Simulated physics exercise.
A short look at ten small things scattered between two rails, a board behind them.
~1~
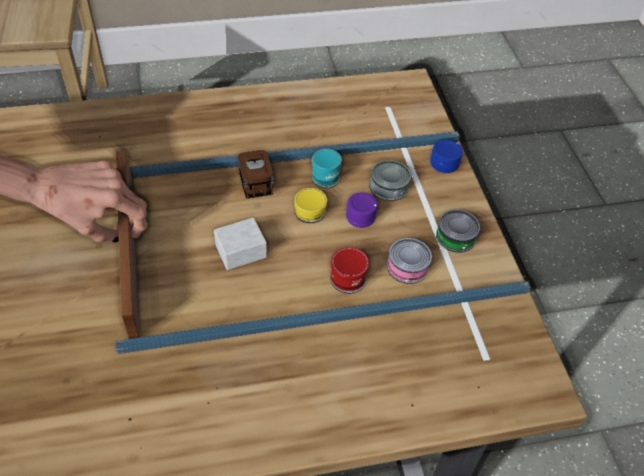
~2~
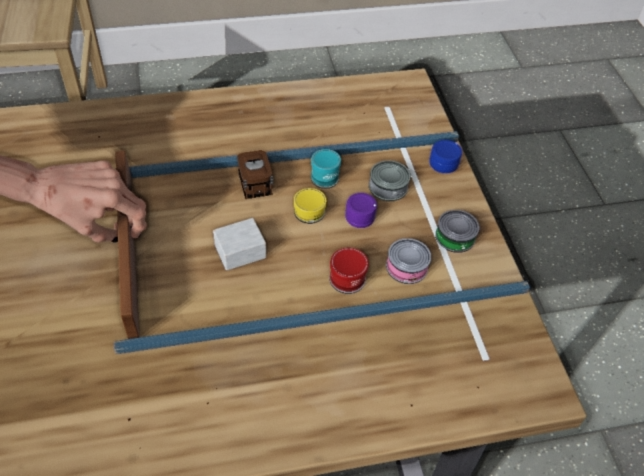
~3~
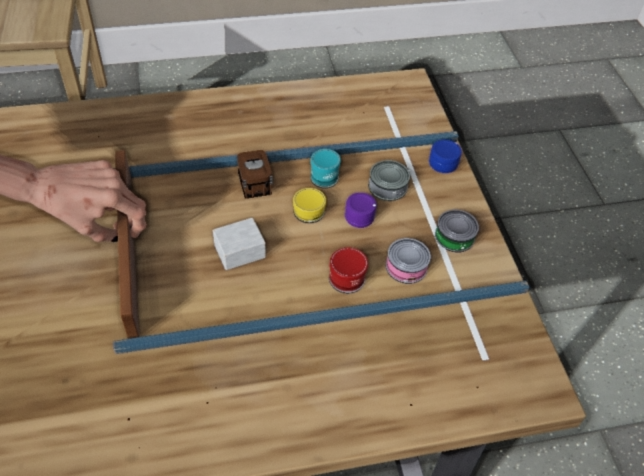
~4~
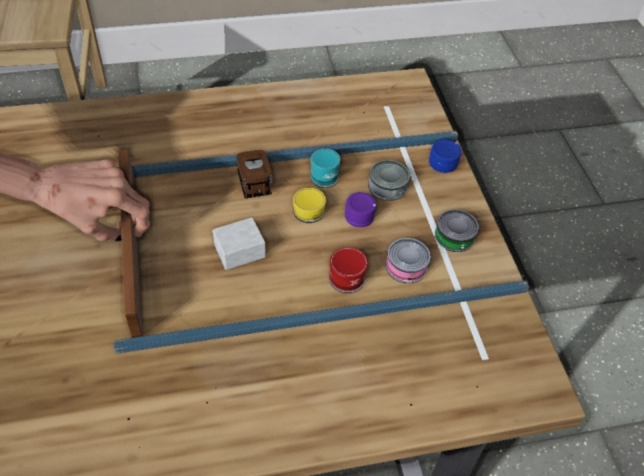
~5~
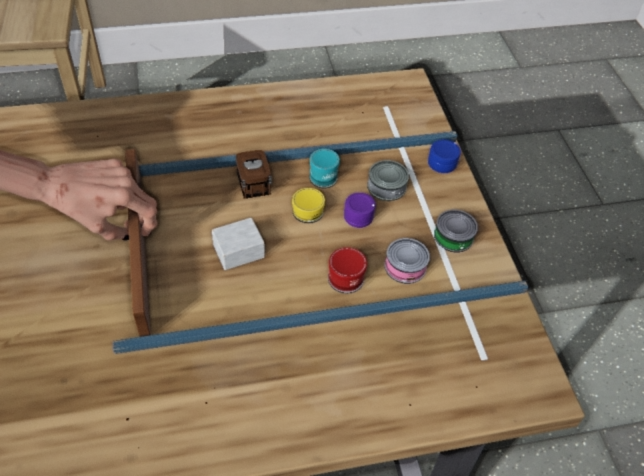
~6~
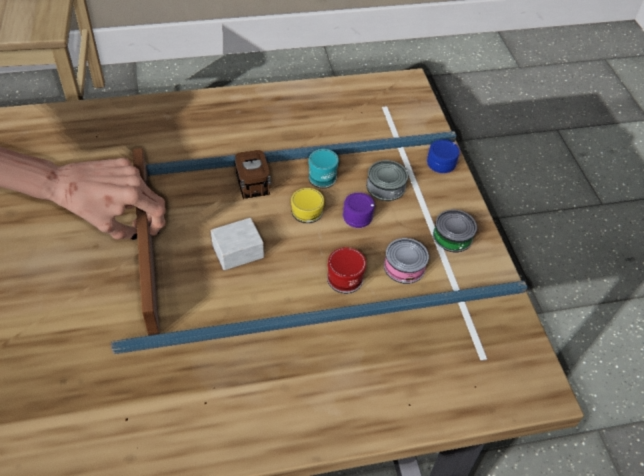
A hand at the left grips a brown board standing between two blue rails on a wooden table, seen from above at an angle, with grey floor tiles beyond. Ahead of it sit a white block, a small brown object, and yellow, turquoise, purple, red, pink, grey, green and blue containers, near a white strip at the right. The board stays nearly still, then slides slightly rightward, touching nothing.
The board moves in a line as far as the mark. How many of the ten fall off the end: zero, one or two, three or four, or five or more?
The number that fall off is one or two.
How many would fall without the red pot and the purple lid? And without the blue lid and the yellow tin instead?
Fallen: 1, and 0 in the other try.
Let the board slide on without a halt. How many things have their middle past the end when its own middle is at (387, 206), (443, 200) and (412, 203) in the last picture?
In that order 0, 3 and 0.
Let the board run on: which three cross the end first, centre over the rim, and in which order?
In order: The blue lid, then the green pot, then the pink tin.
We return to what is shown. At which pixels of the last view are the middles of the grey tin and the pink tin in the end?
Near (459, 176) and (501, 252).
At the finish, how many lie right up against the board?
4 of them.
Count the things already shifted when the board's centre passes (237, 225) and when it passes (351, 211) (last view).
By then 1, and 8.
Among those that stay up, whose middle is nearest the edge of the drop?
The green pot ends nearest.
Early on, none off yet; blue lid at rest near (443, 156); green pot at rest near (454, 231); grey tin at rest near (387, 181).
A while later, none off yet; blue lid at rest near (443, 156); green pot at rest near (454, 231); grey tin moving near (397, 182).
Finally, the number that fall off is one or two; lost, blue lid.
